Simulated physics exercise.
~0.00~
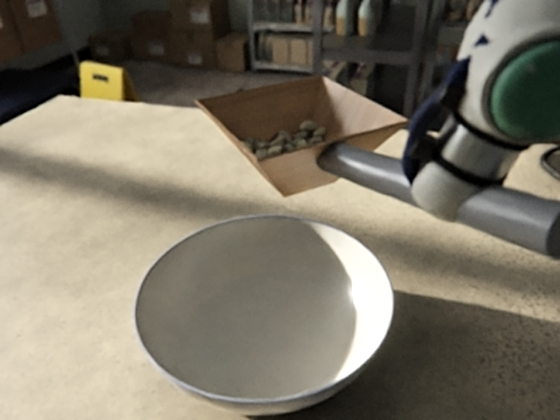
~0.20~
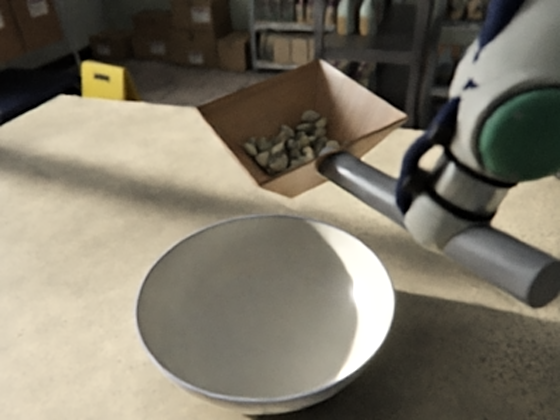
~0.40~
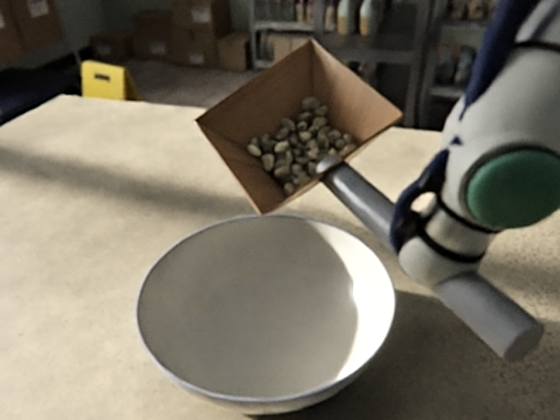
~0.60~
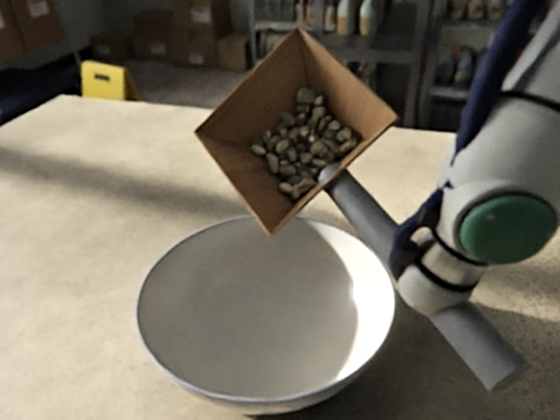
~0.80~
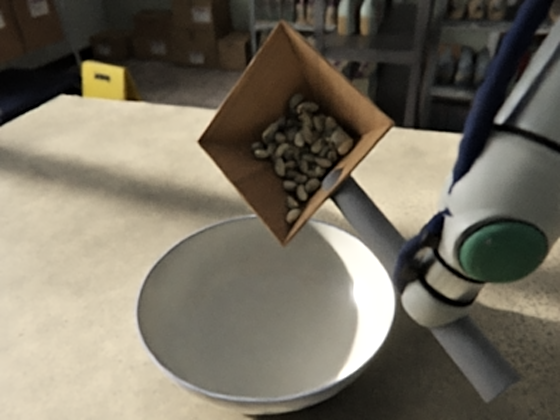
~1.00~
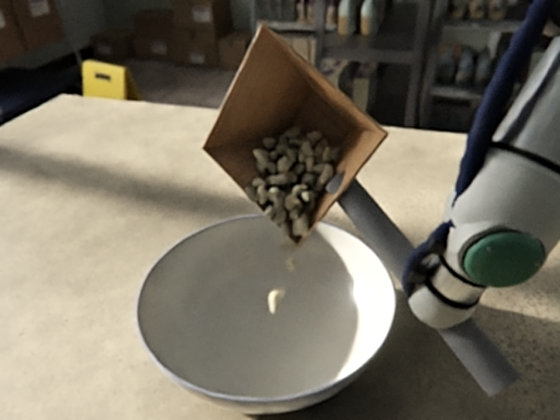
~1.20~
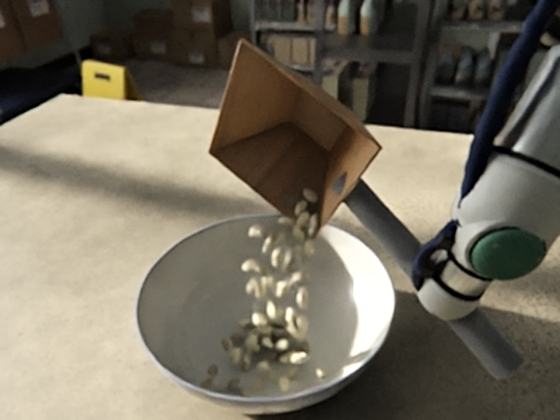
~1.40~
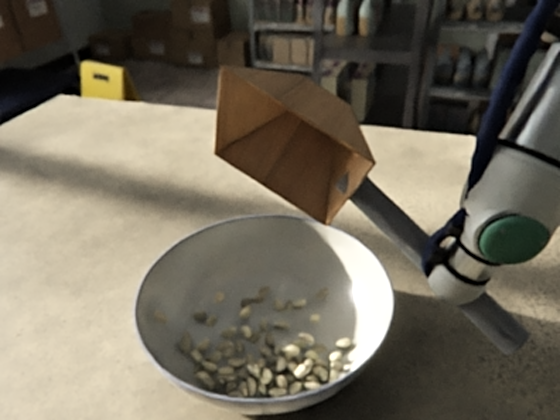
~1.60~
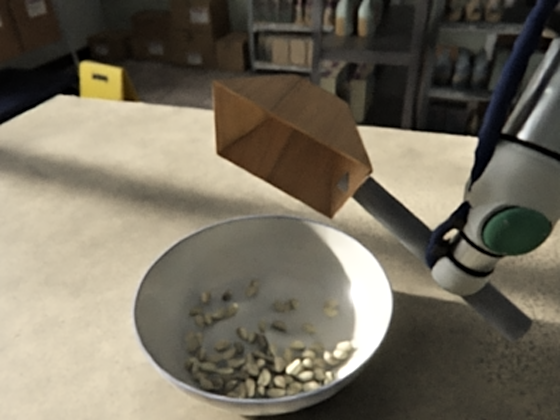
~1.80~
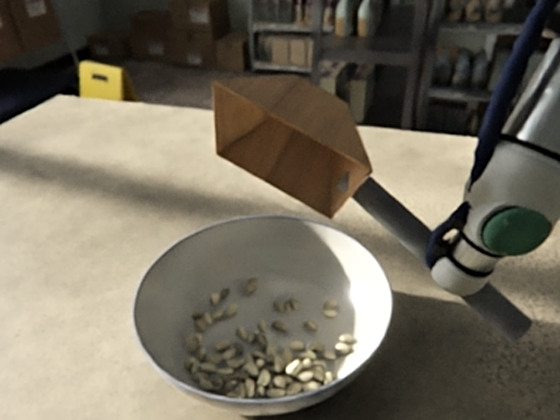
Robot arm tilting a flared brown scoop until its pale beans pour into a wide white bowl and settle, leaving the scoop empty.
